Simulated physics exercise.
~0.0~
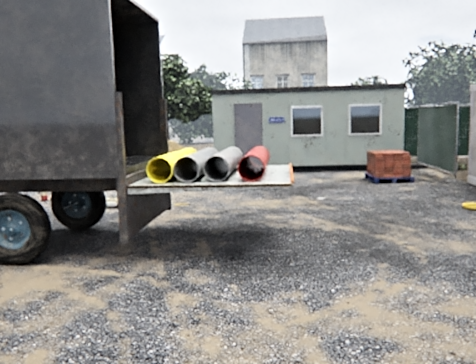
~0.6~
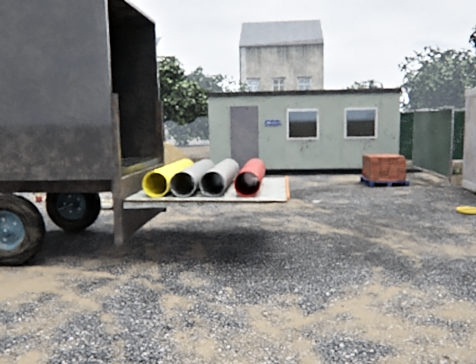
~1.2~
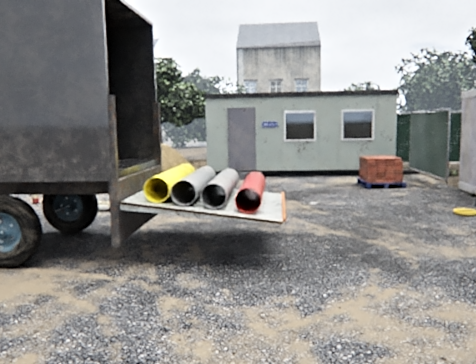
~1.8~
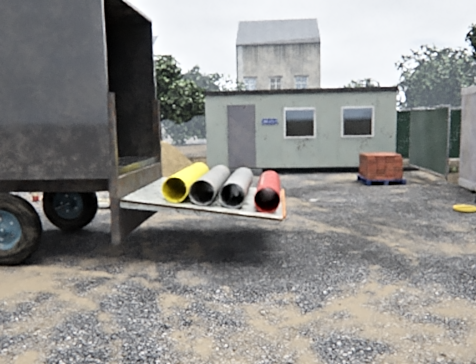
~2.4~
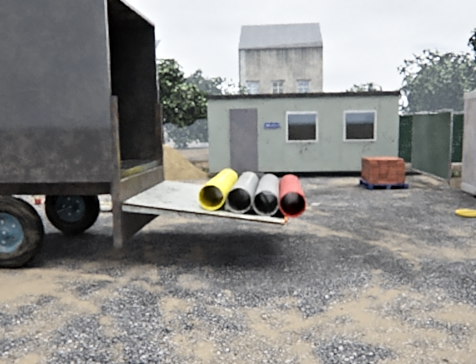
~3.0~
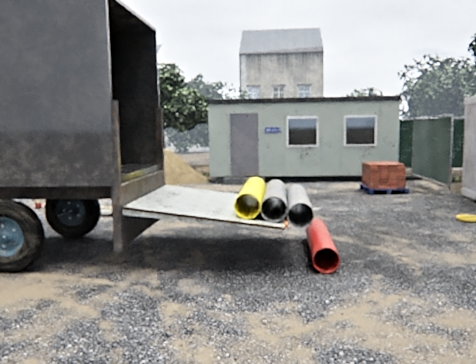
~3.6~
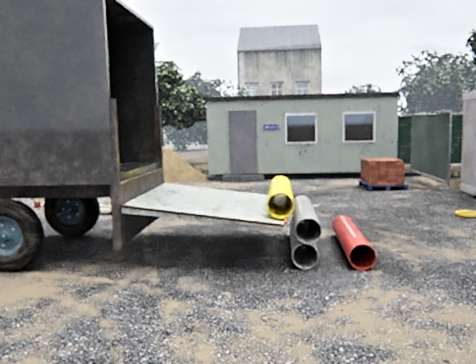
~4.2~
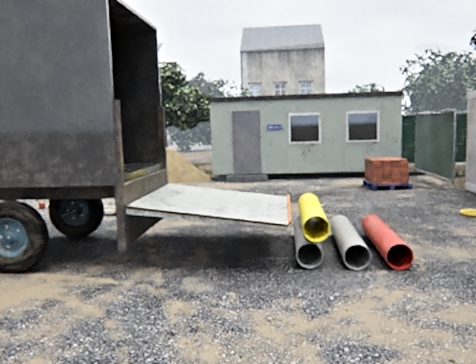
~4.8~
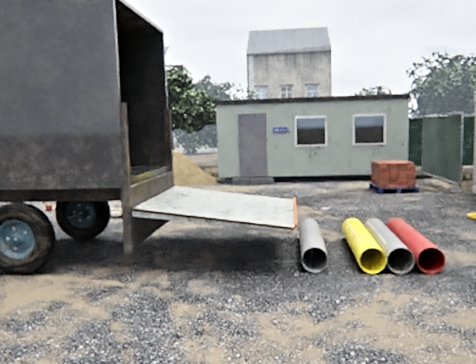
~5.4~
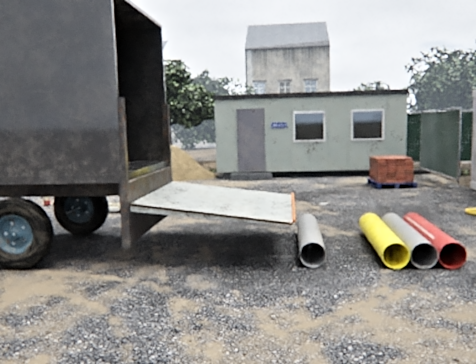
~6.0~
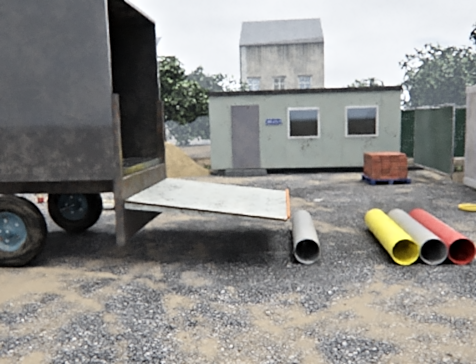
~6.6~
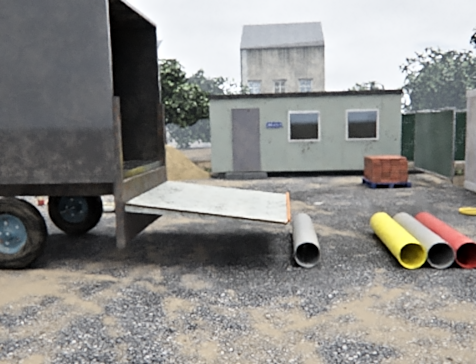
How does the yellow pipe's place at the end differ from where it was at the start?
At the start the yellow pipe is on the tail-lift plate, close to the truck's open back. By the end it is on the gravel, well to the right of the plate, next to a grey pipe and the red one.
